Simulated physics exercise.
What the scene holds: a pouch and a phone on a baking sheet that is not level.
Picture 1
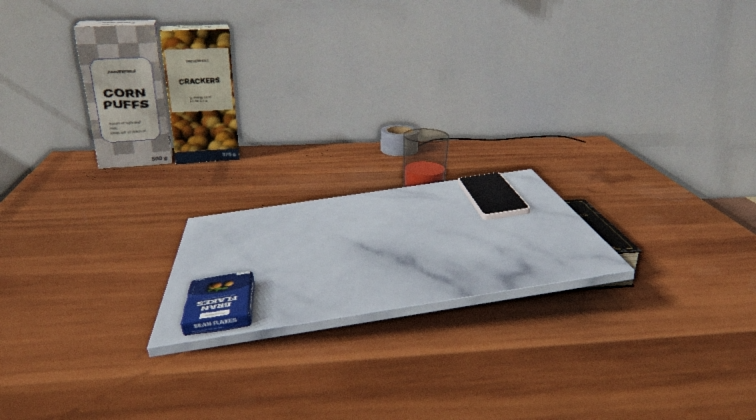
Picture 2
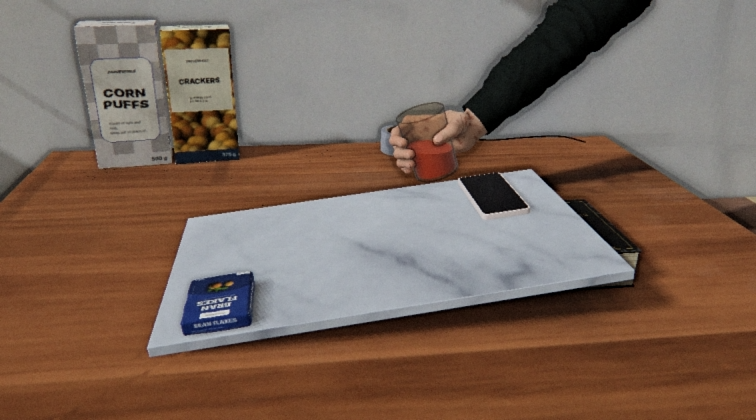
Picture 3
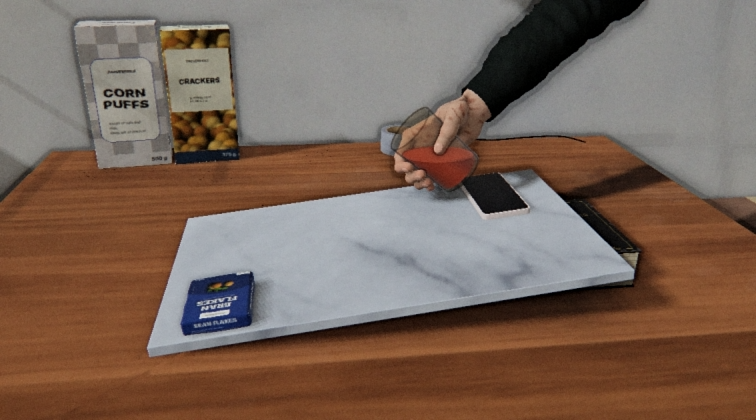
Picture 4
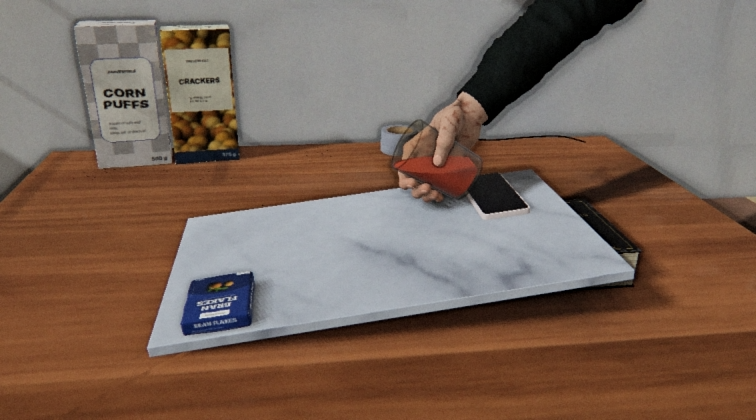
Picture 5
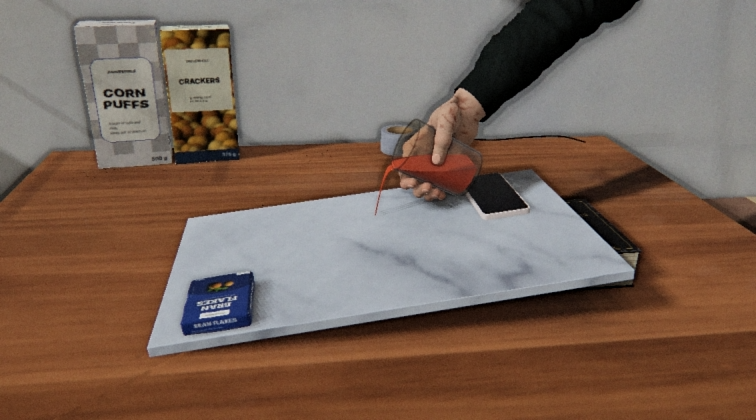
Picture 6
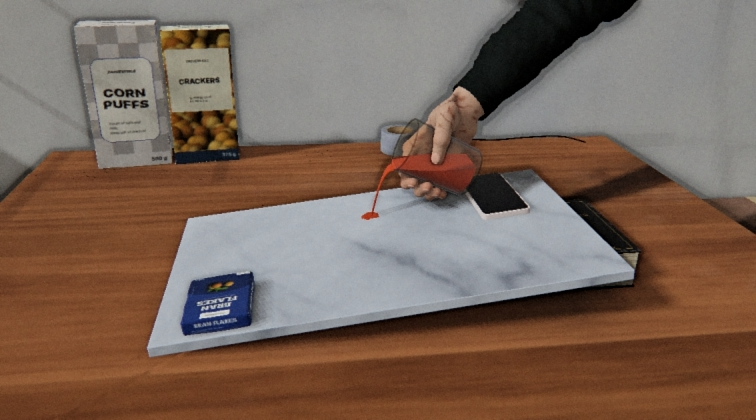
On a wooden table, a hand picked up a clear tumbler of red liquid from behind a marble-patterned board holding a small blue packet and a phone, tilted it left, and poured a thin stream onto the board.
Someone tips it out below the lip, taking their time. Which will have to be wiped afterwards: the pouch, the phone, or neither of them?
Pouch: No wiping needed, phone: No wiping needed.
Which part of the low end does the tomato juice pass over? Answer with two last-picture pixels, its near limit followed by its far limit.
It's wet from (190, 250) at the near side to (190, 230) at the far side.
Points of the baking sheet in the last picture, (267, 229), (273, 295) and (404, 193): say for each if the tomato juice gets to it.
First spot: Touched; second: Missed; third: Missed.
A moment on, it runs down to the left; the pouch is untouched; the phone is untouched.
Further on, it runs down to the left and off the end; the pouch is untouched; the phone is untouched.
When it is over, it runs down to the left and off the end; the pouch is untouched; the phone is untouched.
